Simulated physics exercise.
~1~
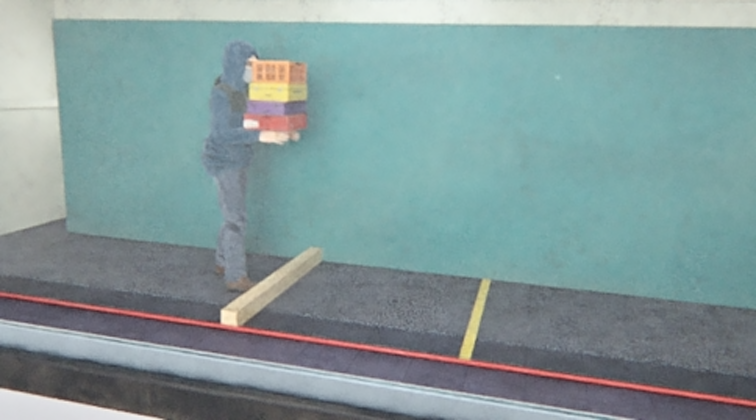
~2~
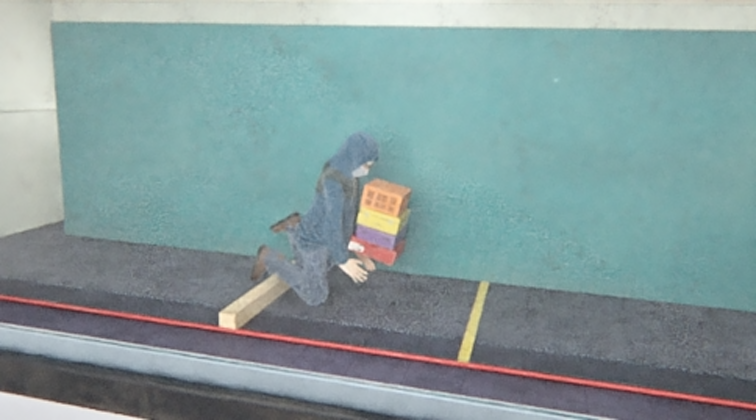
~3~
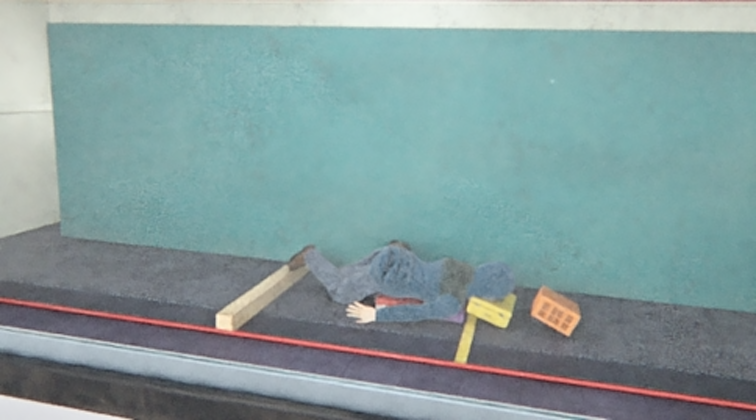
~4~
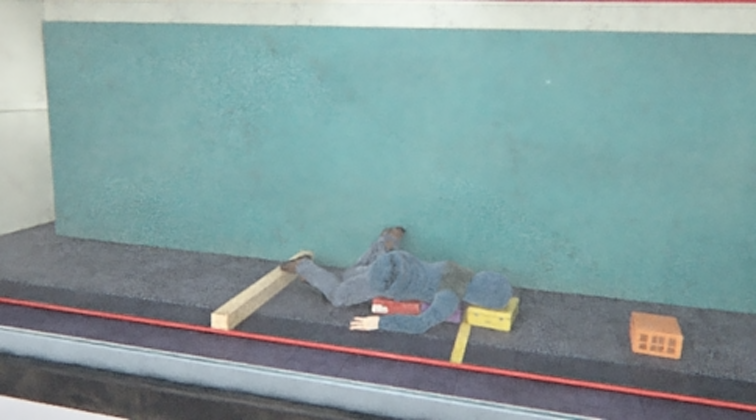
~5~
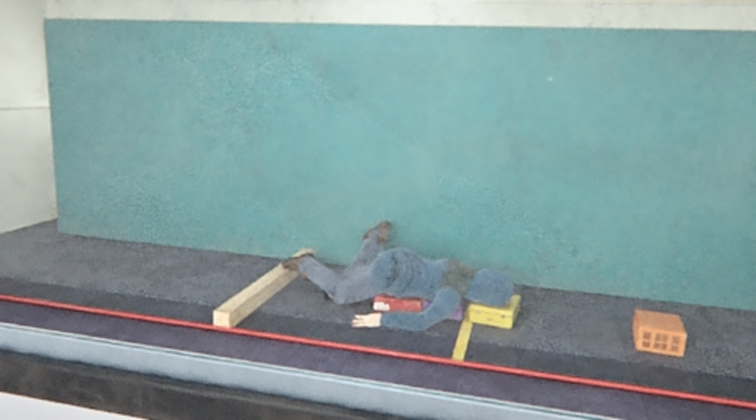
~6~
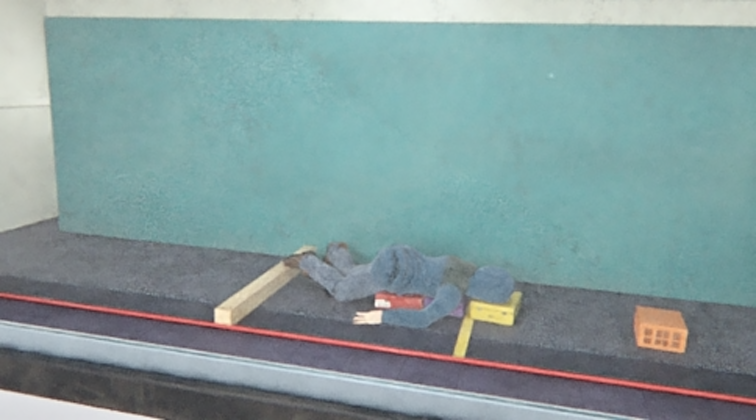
Hooded figure carrying stacked crates tripping over a wooden rail, sprawling face down, the orange crate landing well past the yellow line.
